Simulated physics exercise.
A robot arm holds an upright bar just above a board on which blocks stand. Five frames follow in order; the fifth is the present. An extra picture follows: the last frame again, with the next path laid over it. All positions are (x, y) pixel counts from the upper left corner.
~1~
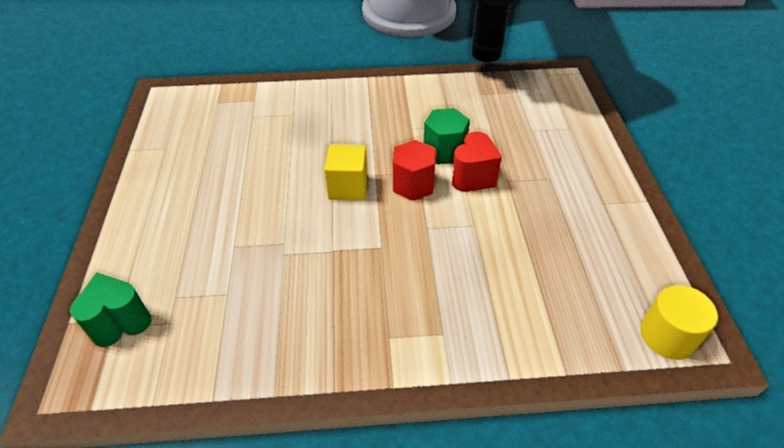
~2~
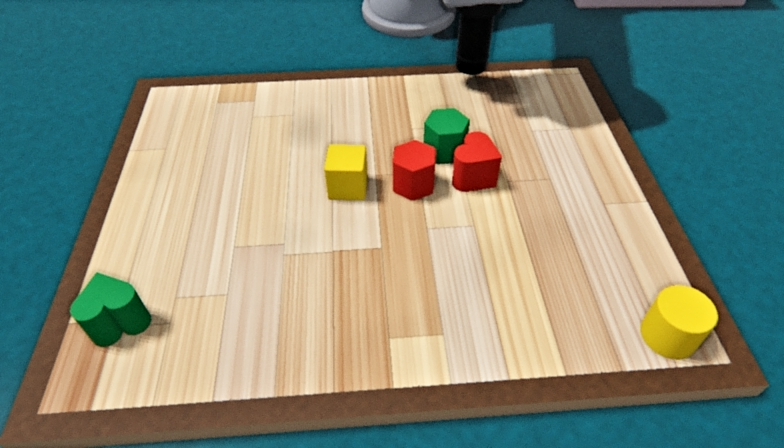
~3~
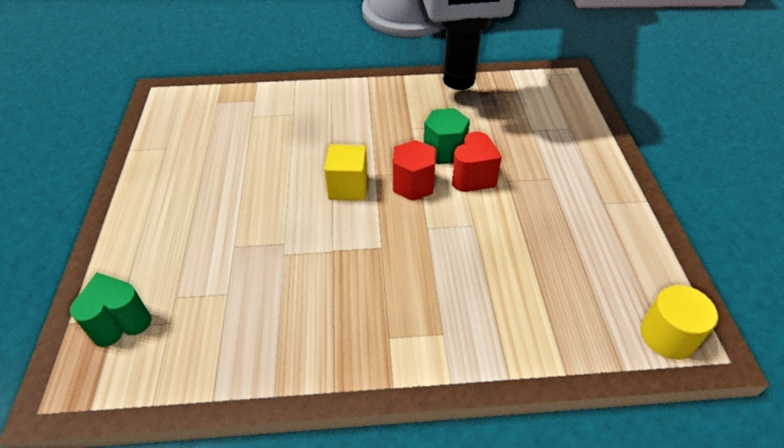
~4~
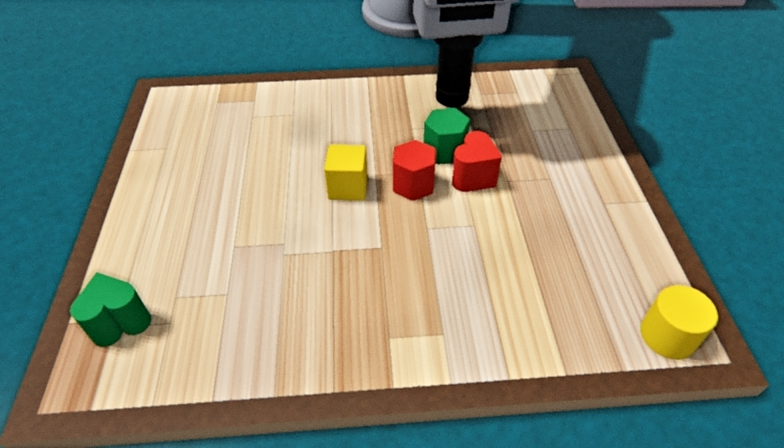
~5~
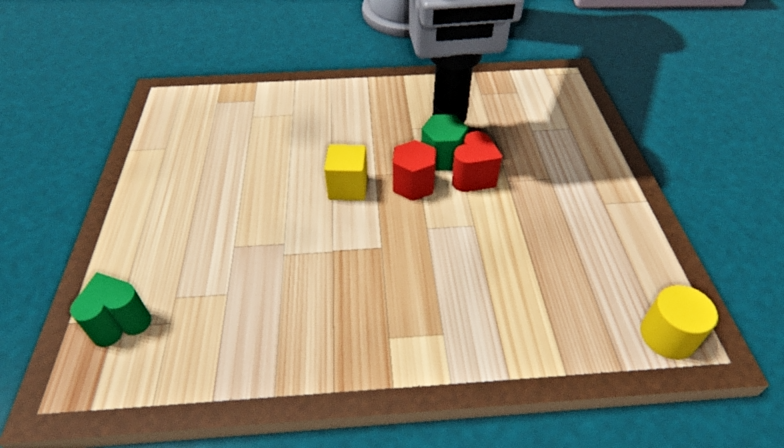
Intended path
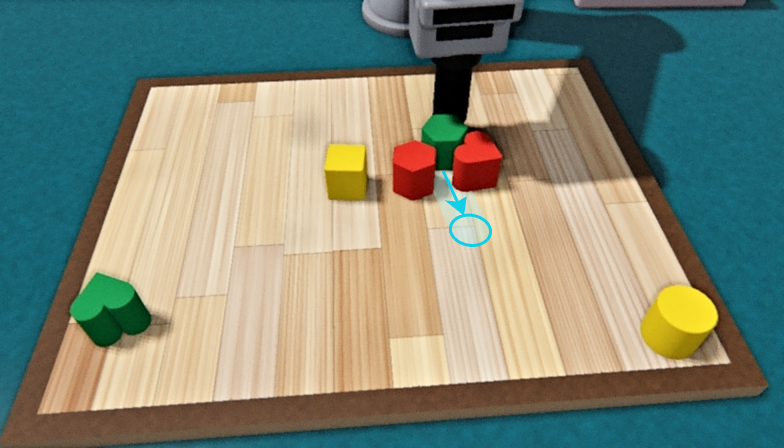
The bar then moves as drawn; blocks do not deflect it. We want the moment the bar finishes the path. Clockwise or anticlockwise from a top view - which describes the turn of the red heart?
Seen from above, counterclockwise.
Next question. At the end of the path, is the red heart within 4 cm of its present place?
I believe so.
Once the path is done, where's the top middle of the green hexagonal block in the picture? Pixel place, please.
It is going to be at (432, 214).
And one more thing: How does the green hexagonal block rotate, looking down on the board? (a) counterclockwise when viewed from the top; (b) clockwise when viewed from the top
(b)
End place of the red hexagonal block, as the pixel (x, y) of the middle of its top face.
Final place: (389, 181).
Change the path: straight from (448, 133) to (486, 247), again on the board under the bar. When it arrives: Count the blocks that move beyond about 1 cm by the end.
It's going to be three or more.
Path on the board, from (448, 133) via (440, 162) and (454, 194), ending at (470, 230).
On the path given first. One third of the way, bar at (442, 147); red hexagonal block at (397, 173), turned 35° clockwise; green hexagonal block at (435, 159); red heart at (480, 151), turned 20° anticlockwise.
Two thirds of the way, bar at (456, 179); red hexagonal block at (389, 181), turned 60° clockwise; green hexagonal block at (435, 189), turned 45° clockwise; red heart at (493, 159), turned 40° anticlockwise.
At the end, bar at (473, 215); red hexagonal block at (389, 181), turned 60° clockwise; green hexagonal block at (432, 214), turned 105° clockwise; red heart at (494, 161), turned 55° anticlockwise.
